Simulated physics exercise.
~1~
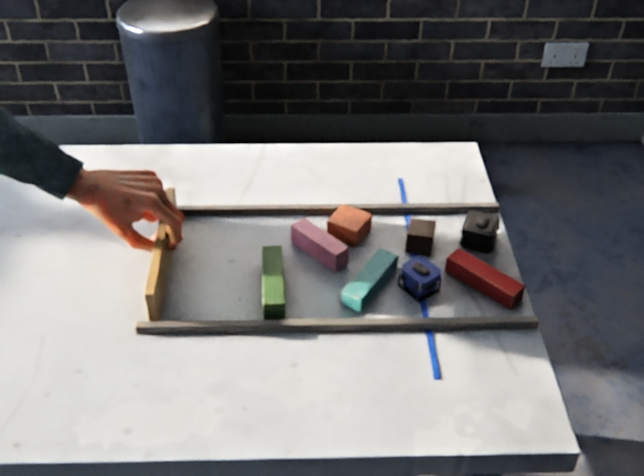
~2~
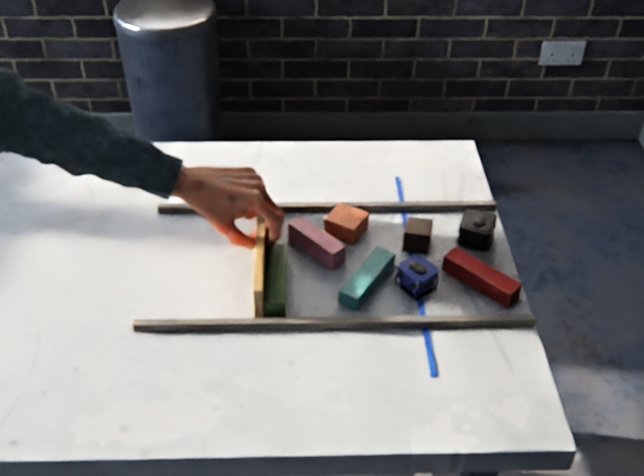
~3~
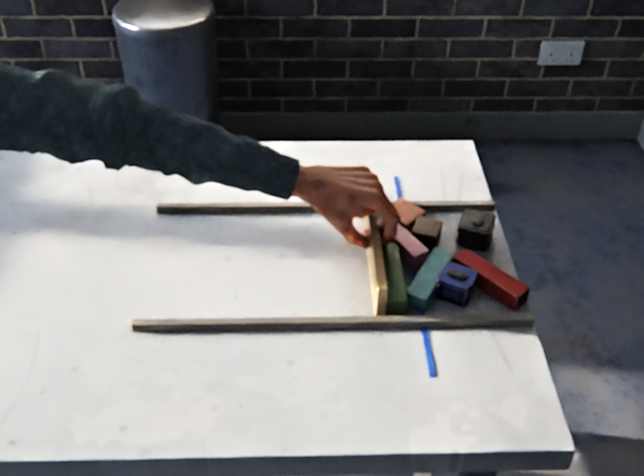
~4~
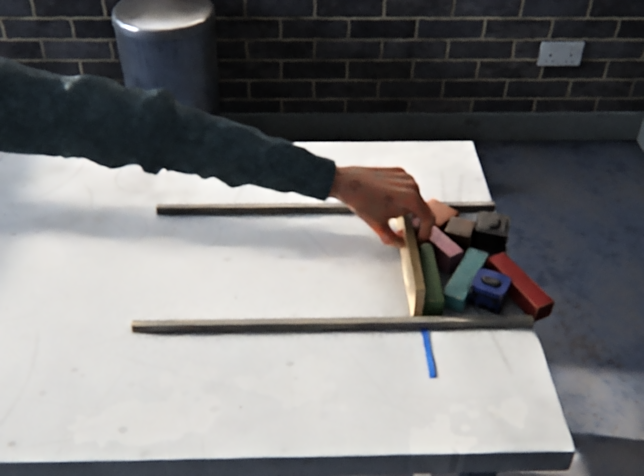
Hand sliding an upright wooden board rightward along a channel, sweeping coloured bars and blocks into a cluster at the table's end.
